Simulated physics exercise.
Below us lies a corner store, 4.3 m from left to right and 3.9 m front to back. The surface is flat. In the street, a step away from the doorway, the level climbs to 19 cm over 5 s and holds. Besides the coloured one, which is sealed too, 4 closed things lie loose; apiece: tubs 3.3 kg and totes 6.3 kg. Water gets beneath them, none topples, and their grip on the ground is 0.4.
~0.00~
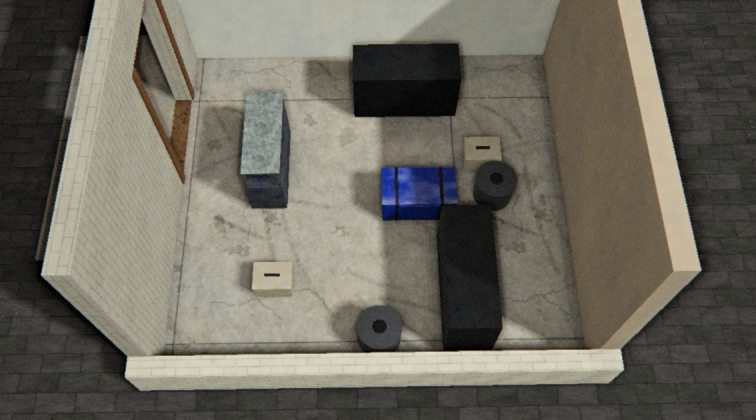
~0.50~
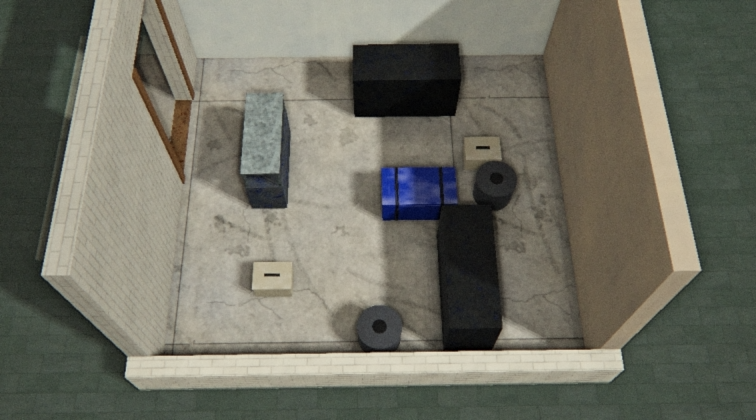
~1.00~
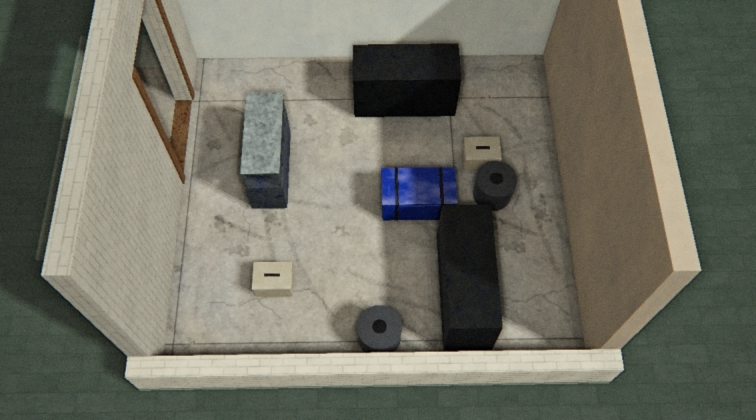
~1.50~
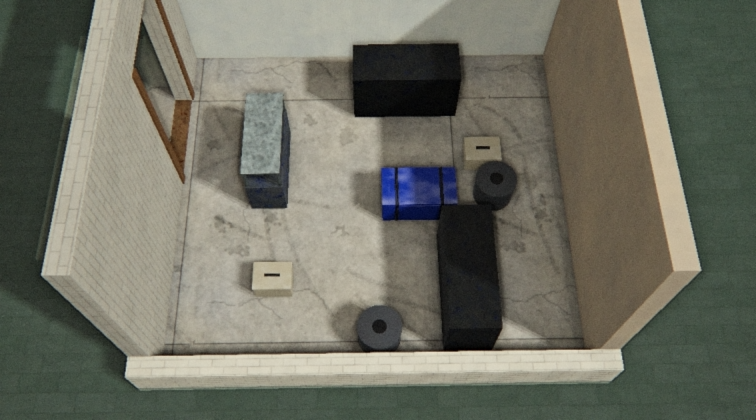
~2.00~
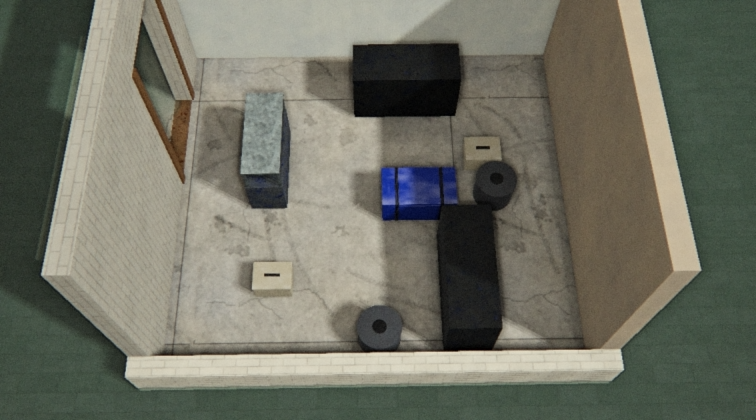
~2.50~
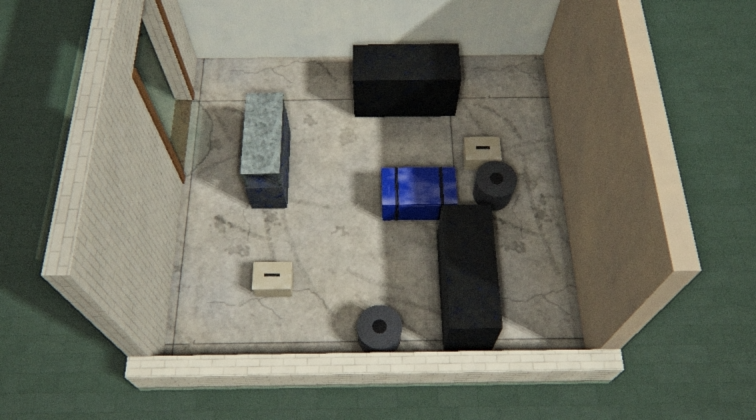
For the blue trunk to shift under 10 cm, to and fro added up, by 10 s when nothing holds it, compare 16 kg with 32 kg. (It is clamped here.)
For it, the lower weight is enough.
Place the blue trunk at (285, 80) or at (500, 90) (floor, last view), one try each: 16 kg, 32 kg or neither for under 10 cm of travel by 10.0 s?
In that order: Neither holds; neither is enough.
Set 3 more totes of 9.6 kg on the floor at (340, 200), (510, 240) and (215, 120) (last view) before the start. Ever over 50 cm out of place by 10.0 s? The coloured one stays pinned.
In that order: Less, less, past it.
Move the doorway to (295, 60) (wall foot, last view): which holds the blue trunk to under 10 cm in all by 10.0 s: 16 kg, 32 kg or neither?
Then only the higher weight holds it.
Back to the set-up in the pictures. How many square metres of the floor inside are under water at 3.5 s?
About 1.0 m2.
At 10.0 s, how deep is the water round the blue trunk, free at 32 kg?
About 4 cm.
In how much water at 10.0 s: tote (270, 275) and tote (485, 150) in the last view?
Roughly 3 and 4 cm.
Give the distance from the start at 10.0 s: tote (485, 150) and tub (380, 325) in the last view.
In that order: 0 cm, 50 cm.
After 3.5 s the blue trunk would be 0 cm from its start with 16 kg and 0 cm from its start with 32 kg; 0 cm of water round it then.
After 4.5 s the blue trunk would be 0 cm from its start with 16 kg and 0 cm from its start with 32 kg; 0 cm of water round it then.
After 7.0 s the blue trunk would be 0 cm from its start with 16 kg and 0 cm from its start with 32 kg; 1 cm of water round it then.
After 10.0 s the blue trunk would be 0 cm from its start with 16 kg and 0 cm from its start with 32 kg; 4 cm of water round it then.
